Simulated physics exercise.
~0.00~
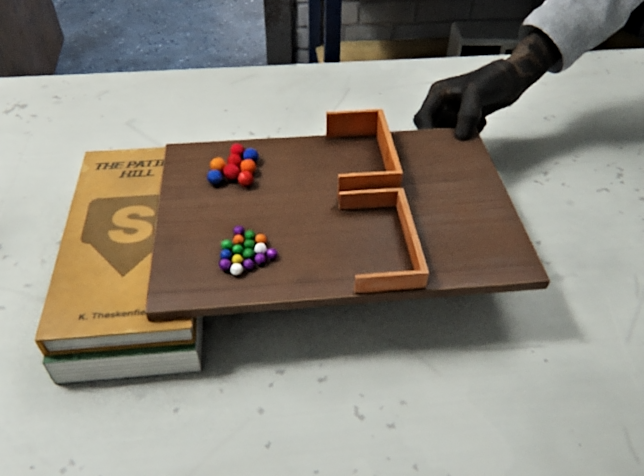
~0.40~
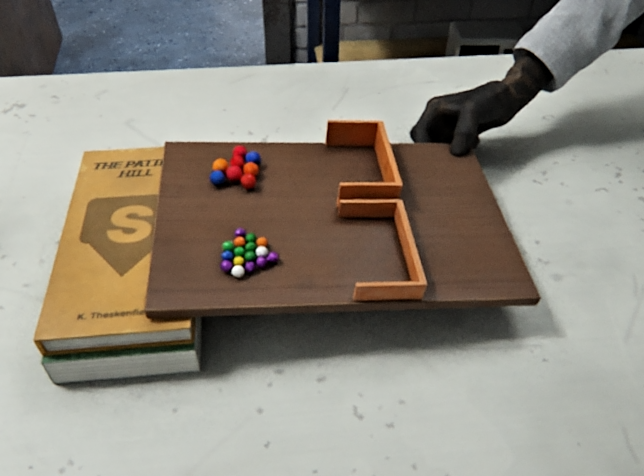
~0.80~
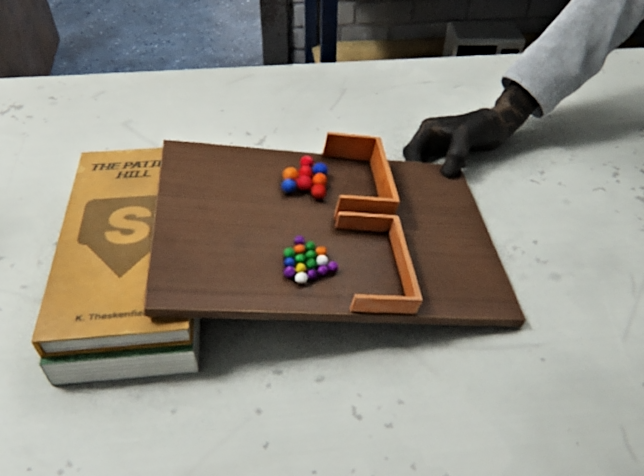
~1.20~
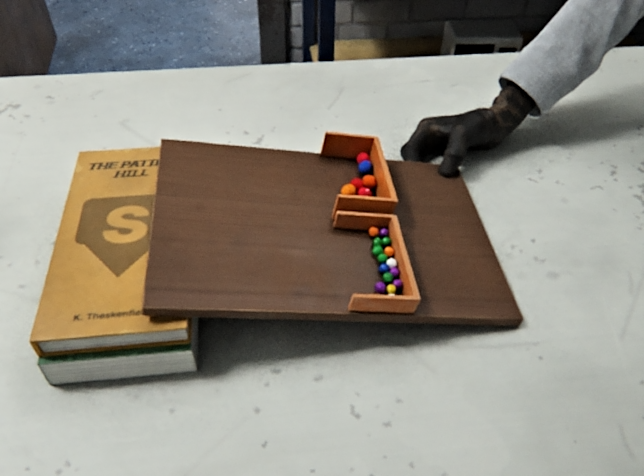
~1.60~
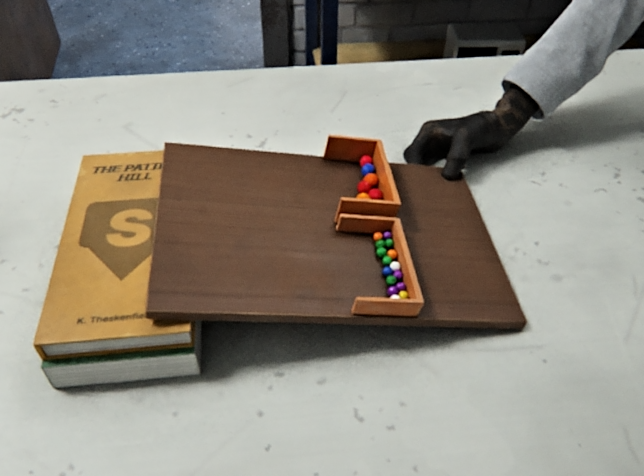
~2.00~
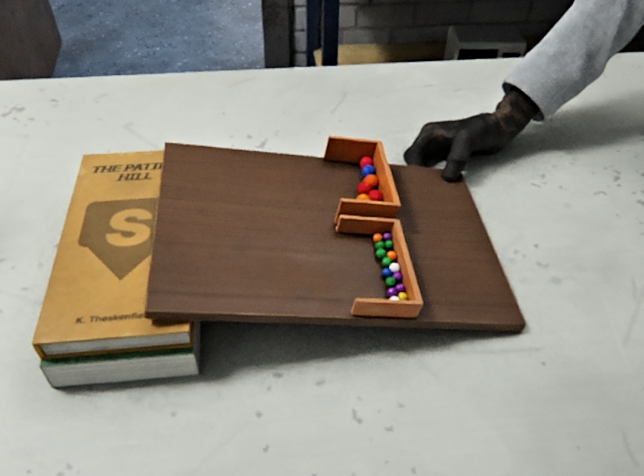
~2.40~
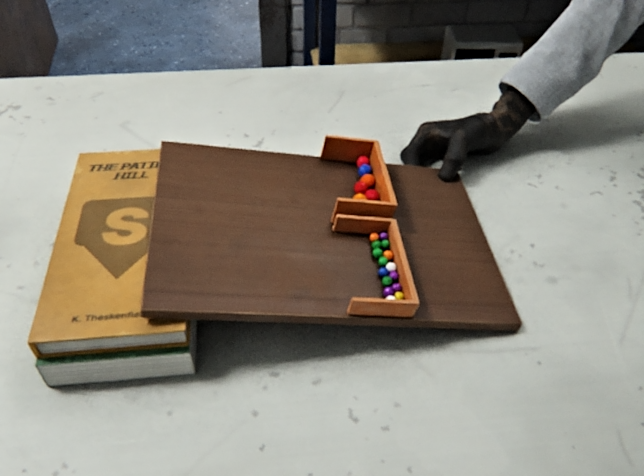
Two heaps of small colourful balls sliding right down a brown board lowered by a dark-gloved hand, gathering behind orange barriers.
